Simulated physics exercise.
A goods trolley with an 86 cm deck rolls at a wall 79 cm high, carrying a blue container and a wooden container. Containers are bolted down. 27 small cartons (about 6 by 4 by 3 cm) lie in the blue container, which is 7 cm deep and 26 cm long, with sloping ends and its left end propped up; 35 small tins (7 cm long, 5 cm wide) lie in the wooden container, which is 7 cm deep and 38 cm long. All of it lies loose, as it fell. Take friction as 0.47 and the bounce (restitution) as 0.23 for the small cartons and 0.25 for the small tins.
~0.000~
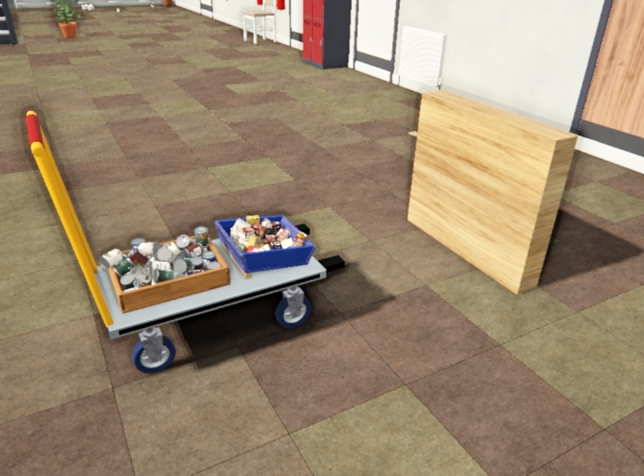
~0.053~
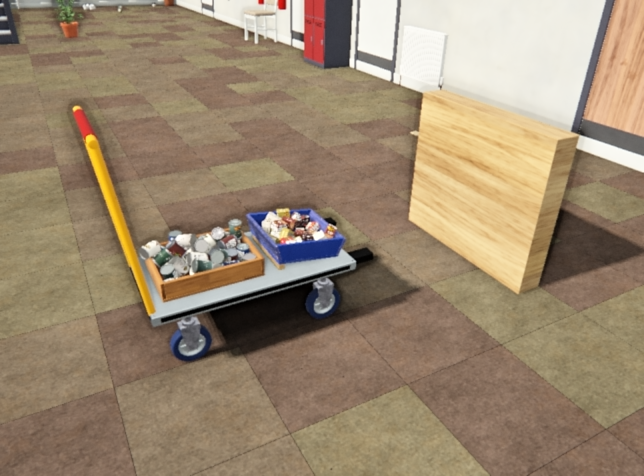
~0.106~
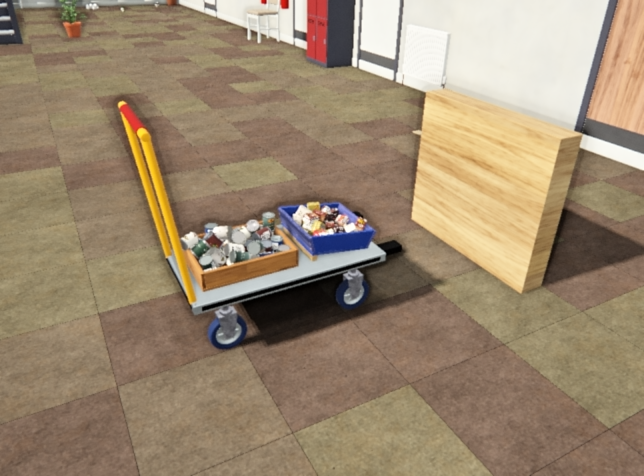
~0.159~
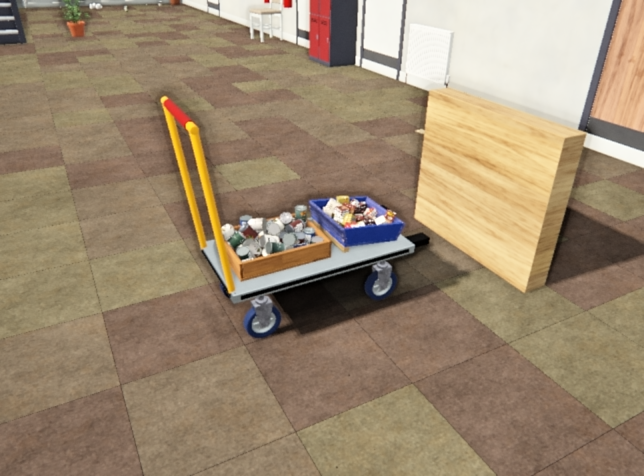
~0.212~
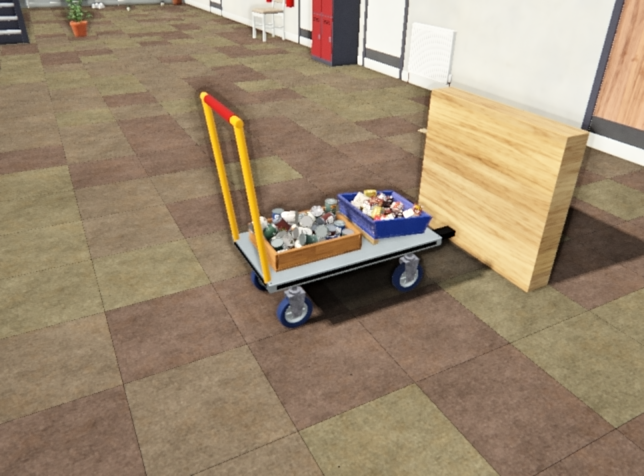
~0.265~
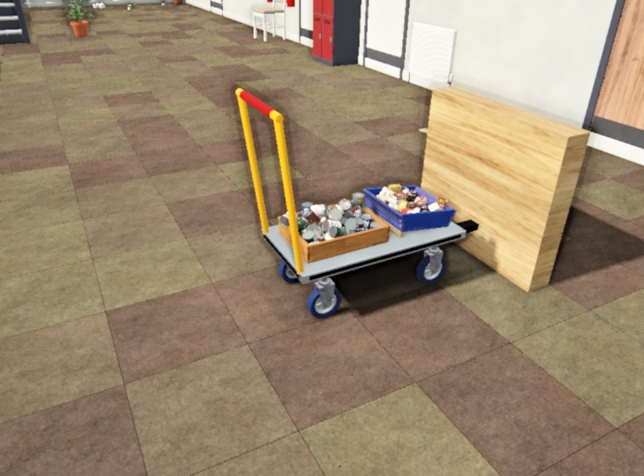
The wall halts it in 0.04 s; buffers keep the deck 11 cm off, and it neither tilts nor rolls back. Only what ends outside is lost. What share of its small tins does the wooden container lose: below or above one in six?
It sheds more than a sixth of them.
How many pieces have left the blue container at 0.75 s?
About: Blue container 6.
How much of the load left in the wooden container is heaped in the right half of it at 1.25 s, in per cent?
Roughly 70 in a hundred.
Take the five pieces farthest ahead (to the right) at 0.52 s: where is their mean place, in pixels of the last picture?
Around (470, 181).
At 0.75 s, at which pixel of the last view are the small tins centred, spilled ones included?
Near (380, 215).
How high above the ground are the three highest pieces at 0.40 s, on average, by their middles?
Some 48 cm up.
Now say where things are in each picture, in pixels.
In the first picture (we follow the rim corner now nearest the camera; the camera pans a little), wooden container at (122, 293); blue container at (243, 254); 85 cm still to roll; nothing out yet.
The second picture shows wooden container at (164, 283); blue container at (277, 245); 71 cm still to roll.
The third picture shows wooden container at (204, 272); blue container at (311, 237); 57 cm still to roll.
The fourth picture shows wooden container at (242, 263); blue container at (344, 229); 43 cm still to roll.
The fifth picture shows wooden container at (278, 254); blue container at (374, 221); 29 cm still to roll.
The sixth picture shows wooden container at (310, 245); blue container at (402, 214); 15 cm still to roll; nothing out yet.
After 0.30 s, impact.
After 0.40 s, 0 of 27 out of the blue container and 3 of 35 out of the wooden container.
After 0.52 s, 6 of 27 out of the blue container and 7 of 35 out of the wooden container.
After 0.75 s, 6 of 27 out of the blue container and 9 of 35 out of the wooden container.
When it is over (at 1.25 s), 6 of 27 out of the blue container and 9 of 35 out of the wooden container. Asked share, 9 of 35, 26 per cent.
